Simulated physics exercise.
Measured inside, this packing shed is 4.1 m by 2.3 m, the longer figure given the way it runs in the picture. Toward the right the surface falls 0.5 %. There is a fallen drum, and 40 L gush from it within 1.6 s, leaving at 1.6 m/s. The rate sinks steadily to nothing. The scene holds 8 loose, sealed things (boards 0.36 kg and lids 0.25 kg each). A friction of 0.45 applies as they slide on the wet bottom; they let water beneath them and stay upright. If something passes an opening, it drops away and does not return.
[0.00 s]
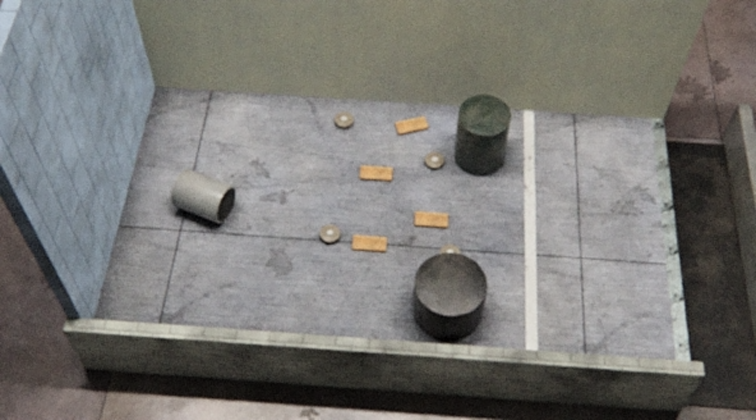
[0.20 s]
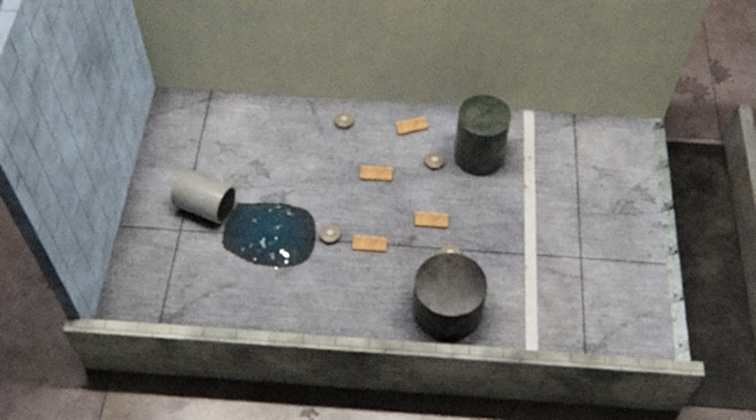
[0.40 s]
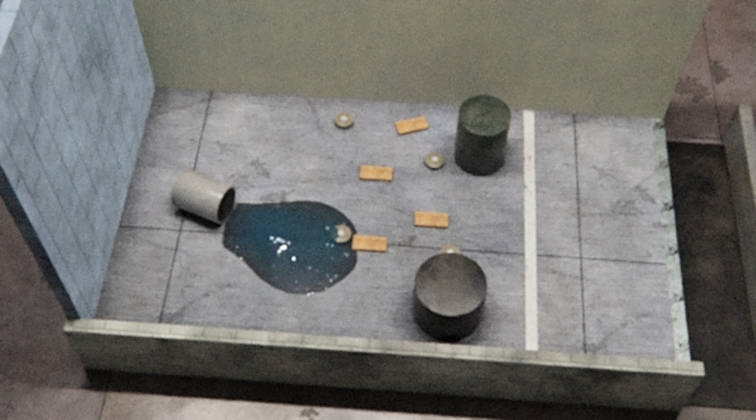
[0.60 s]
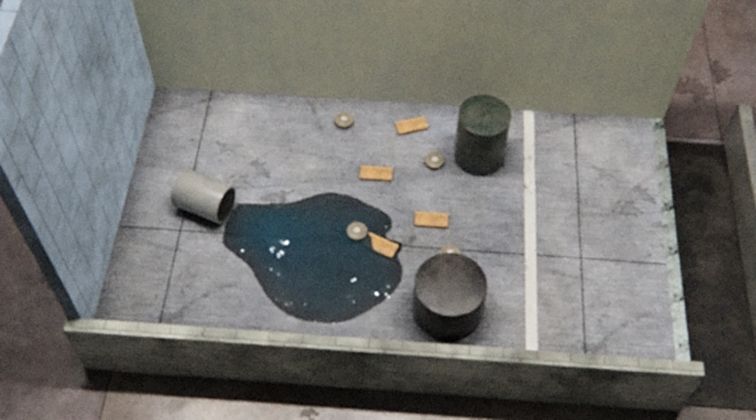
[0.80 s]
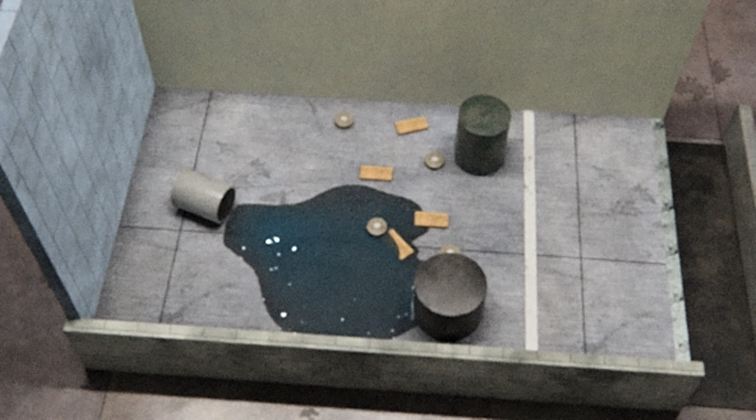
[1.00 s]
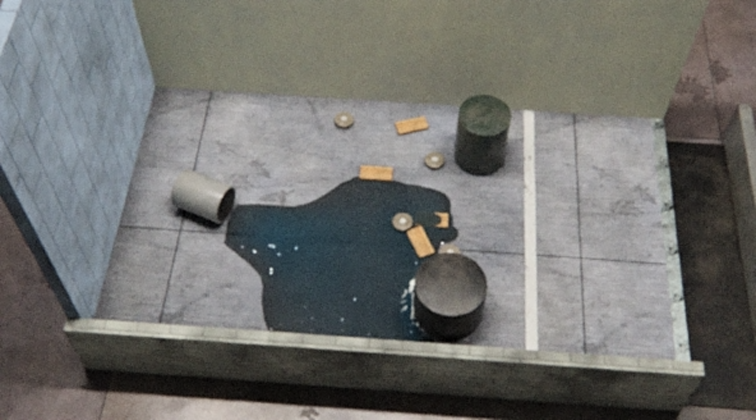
Dark blue water poured from a fallen drum on the left and spread right across the gray floor, carrying a small round lid along, then shifting an orange board as the puddle widened.
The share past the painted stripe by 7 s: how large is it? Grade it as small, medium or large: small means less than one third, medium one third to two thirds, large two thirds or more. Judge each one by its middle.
I would call it medium.
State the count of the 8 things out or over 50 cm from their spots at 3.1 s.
Tally at that time: 4.
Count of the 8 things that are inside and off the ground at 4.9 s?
At that moment 0.
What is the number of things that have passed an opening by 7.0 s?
The answer is 0.
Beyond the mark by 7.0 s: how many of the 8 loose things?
By my count, the number is 4.
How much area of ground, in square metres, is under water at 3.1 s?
Roughly 3.5 m2.
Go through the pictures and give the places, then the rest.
In the first frame, a lid at (330, 233), on the bottom; a board at (370, 243) rests on the ground; 0.0 m2 under water; 0 of 8 have shifted.
In the second frame, a lid at (330, 233) rests on the ground; a board at (370, 243), on the bottom; water covers 0.3 m2; 0 of 8 have shifted.
In the third frame, a lid at (341, 234) rests on the ground, 8 cm from its start; a board at (370, 243) rests on the ground; water covers 0.6 m2; 1 of 8 have shifted.
In the fourth frame, a lid at (357, 231), afloat, 20 cm from its start; a board at (380, 245), on the bottom, 8 cm from its start; 1.0 m2 under water; 2 of 8 have shifted.
In the fifth frame, a lid at (377, 226) floats, 35 cm from its start; a board at (397, 244), on the bottom, 20 cm from its start; 1.5 m2 under water; 2 of 8 have shifted.
In the sixth frame, a lid at (403, 222) floats, 55 cm from its start; a board at (420, 242), on the bottom, 38 cm from its start; 1.8 m2 under water; 2 of 8 have shifted.
After 1.4 s 0 of 8 are over the mark; 2 afloat.
After 3.1 s 4 of 8 are over the mark; 0 afloat.
After 4.9 s 4 of 8 are over the mark; 0 afloat.
After 7.0 s 4 of 8 are over the mark; 0 afloat.
